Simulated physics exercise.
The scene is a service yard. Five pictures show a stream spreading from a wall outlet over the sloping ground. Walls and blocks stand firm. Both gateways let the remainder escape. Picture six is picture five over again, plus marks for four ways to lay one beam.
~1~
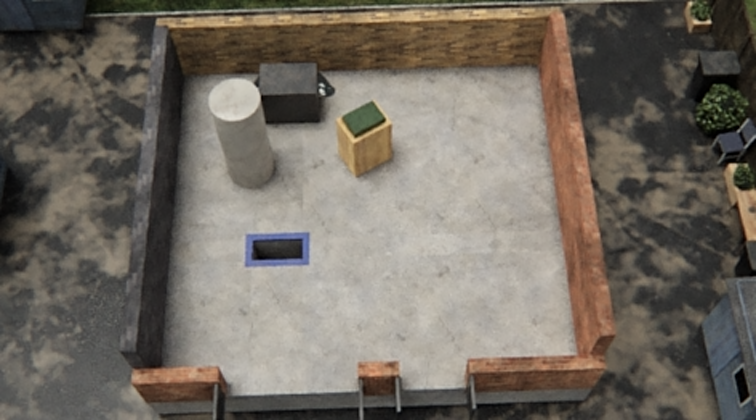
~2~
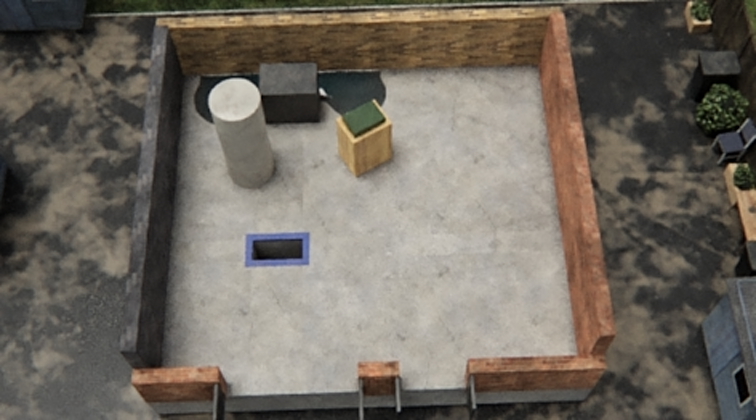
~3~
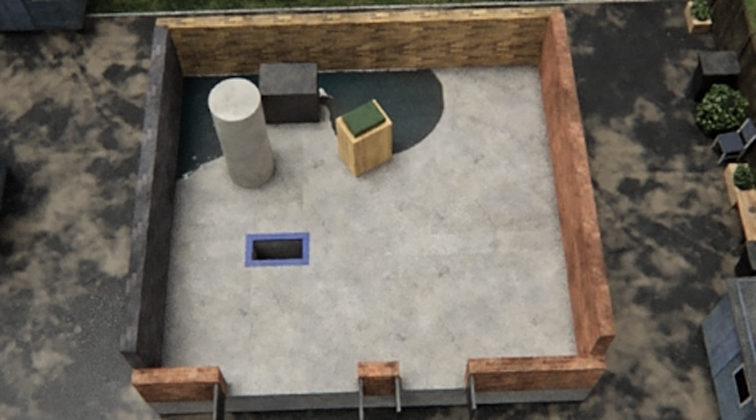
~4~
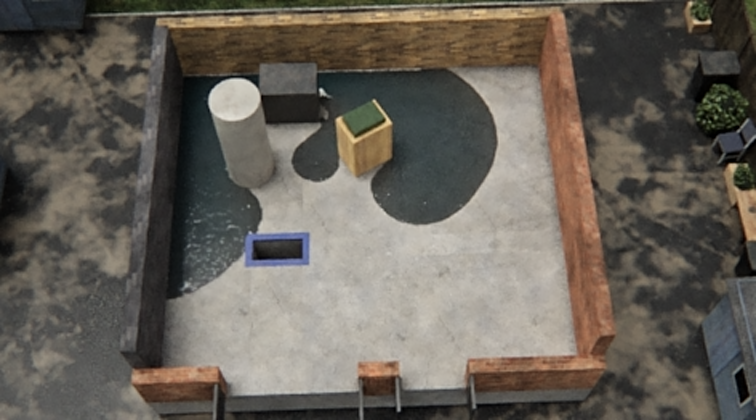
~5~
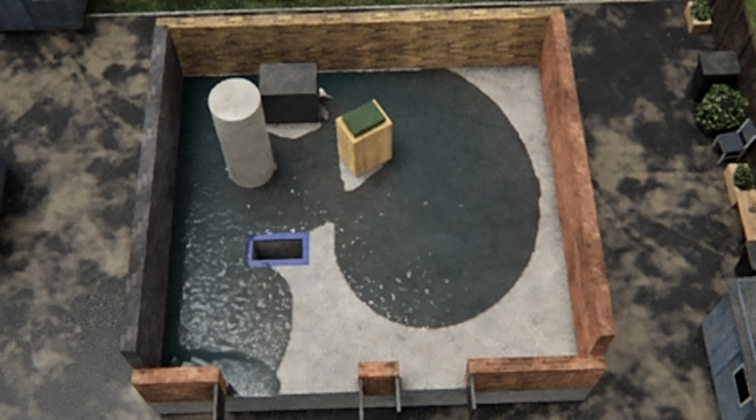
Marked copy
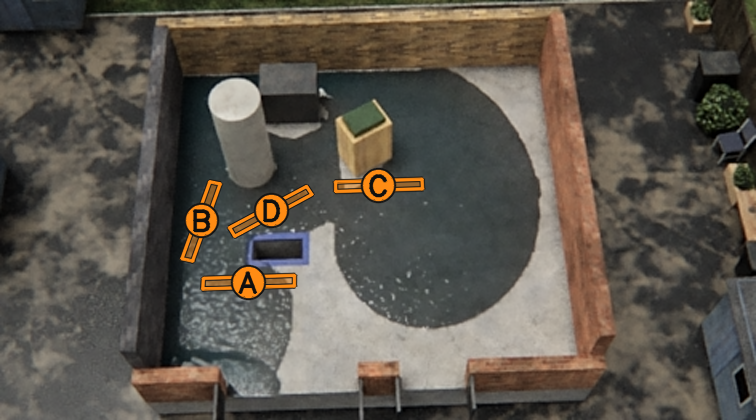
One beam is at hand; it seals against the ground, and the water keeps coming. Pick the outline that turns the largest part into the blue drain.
A beats the others.
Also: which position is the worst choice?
D it is.
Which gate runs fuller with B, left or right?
The left gate.
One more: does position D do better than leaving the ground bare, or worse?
Worse.
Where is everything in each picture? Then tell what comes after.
The first picture shows outfall partly hidden; blue drain at (277, 250); open gate at (293, 380); open gate at (432, 376); front seen at (325, 90), 2 % of the ground wet; blue drain still dry.
The second picture shows front seen at (371, 82), 7 % of the ground wet; blue drain still dry.
The third picture shows front seen at (426, 135), 15 % of the ground wet; blue drain still dry.
The fourth picture shows front seen at (171, 283), 33 % of the ground wet; blue drain still dry.
The fifth picture shows front seen at (502, 288), 62 % of the ground wet; blue drain taking water.
On the marked copy, A from (203, 283) to (294, 280); B from (187, 259) to (215, 182); C from (335, 186) to (422, 183); D from (232, 231) to (309, 190).
For position A, about 22 % of the stream goes into the blue drain, about 77 % out by the gates.
For position B, about 11 % of the stream goes into the blue drain, about 88 % out by the gates.
For position C, about 13 % of the stream goes into the blue drain, about 87 % out by the gates.
For position D, about 2 % of the stream goes into the blue drain, about 98 % out by the gates.
